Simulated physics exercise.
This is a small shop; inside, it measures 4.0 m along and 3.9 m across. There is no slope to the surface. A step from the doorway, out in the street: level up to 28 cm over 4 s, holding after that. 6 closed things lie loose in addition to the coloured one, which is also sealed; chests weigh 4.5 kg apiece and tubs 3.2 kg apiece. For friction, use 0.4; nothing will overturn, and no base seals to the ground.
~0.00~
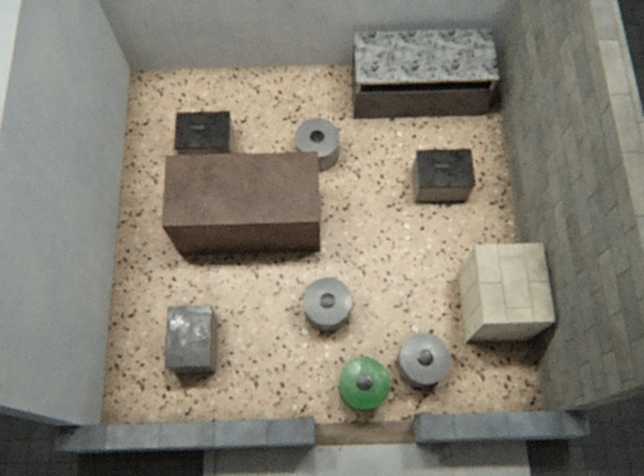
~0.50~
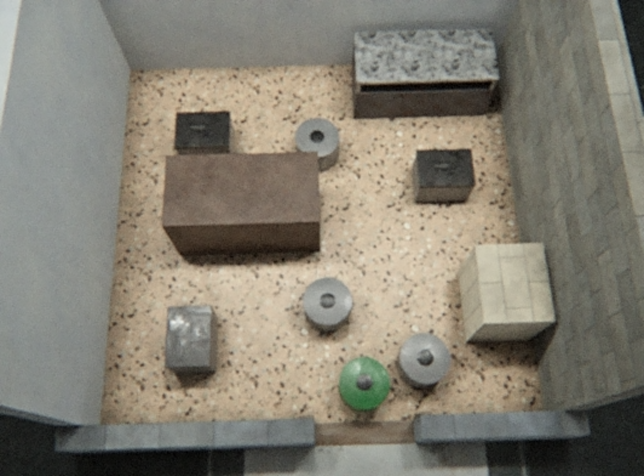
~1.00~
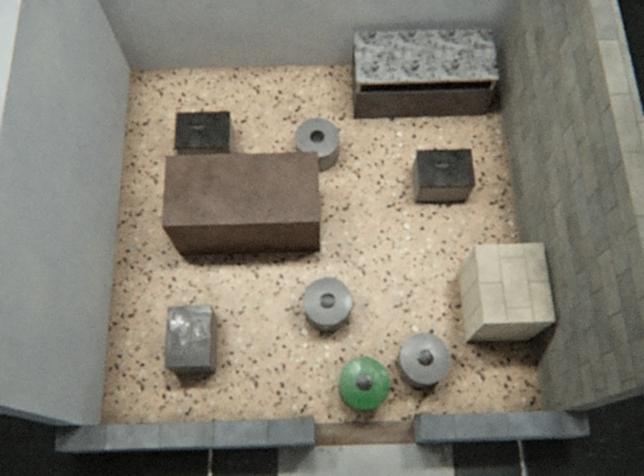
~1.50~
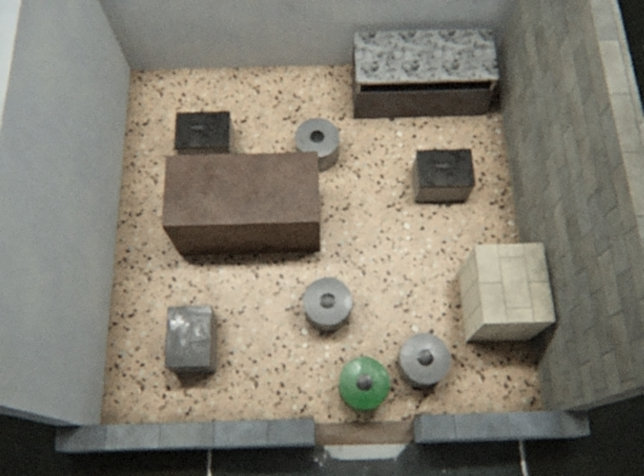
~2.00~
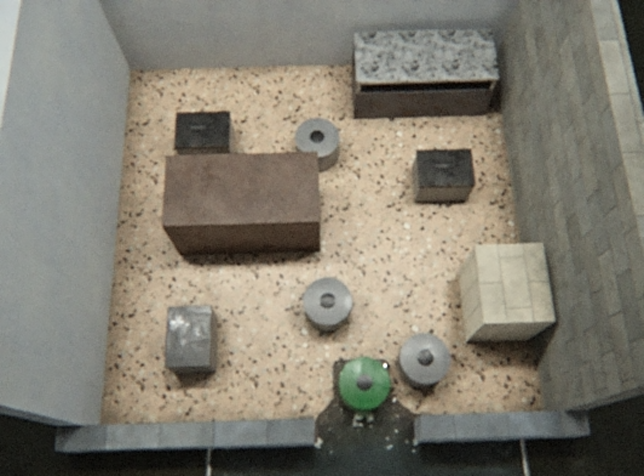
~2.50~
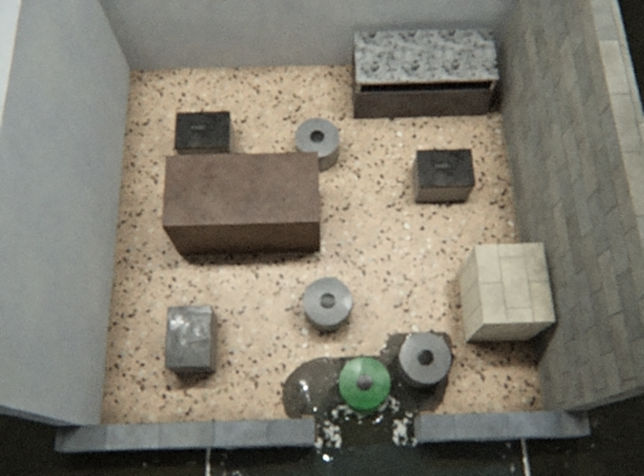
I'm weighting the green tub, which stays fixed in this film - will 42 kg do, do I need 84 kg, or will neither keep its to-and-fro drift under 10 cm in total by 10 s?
You need 84 kg.
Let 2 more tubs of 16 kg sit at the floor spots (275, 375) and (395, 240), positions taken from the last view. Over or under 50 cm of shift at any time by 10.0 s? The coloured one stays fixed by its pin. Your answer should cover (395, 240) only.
Result: Stays within it.
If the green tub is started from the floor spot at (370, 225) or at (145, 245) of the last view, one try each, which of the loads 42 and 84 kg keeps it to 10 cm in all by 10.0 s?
Try by try, any option works; any option works.
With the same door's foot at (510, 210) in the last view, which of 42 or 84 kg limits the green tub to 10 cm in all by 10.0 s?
Then the lighter mass suffices.
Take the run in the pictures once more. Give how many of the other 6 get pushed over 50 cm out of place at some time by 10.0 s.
6.
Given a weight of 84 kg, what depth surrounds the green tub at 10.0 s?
Close to 12 cm deep.
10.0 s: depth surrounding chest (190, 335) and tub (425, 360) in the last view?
Close to 7 and 9 centimetres.
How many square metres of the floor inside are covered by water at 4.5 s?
Close to 7.5 m2, I'd say.
After 3.5 s the green tub would be 1 cm from its start with 42 kg and 0 cm from its start with 84 kg; 10 cm of water round it then.
After 4.5 s the green tub would be 18 cm from its start with 42 kg and 0 cm from its start with 84 kg; 11 cm of water round it then.
After 7.0 s the green tub would be 40 cm from its start with 42 kg and 0 cm from its start with 84 kg; 11 cm of water round it then.
After 10.0 s the green tub would be 62 cm from its start with 42 kg and 0 cm from its start with 84 kg; 12 cm of water round it then.
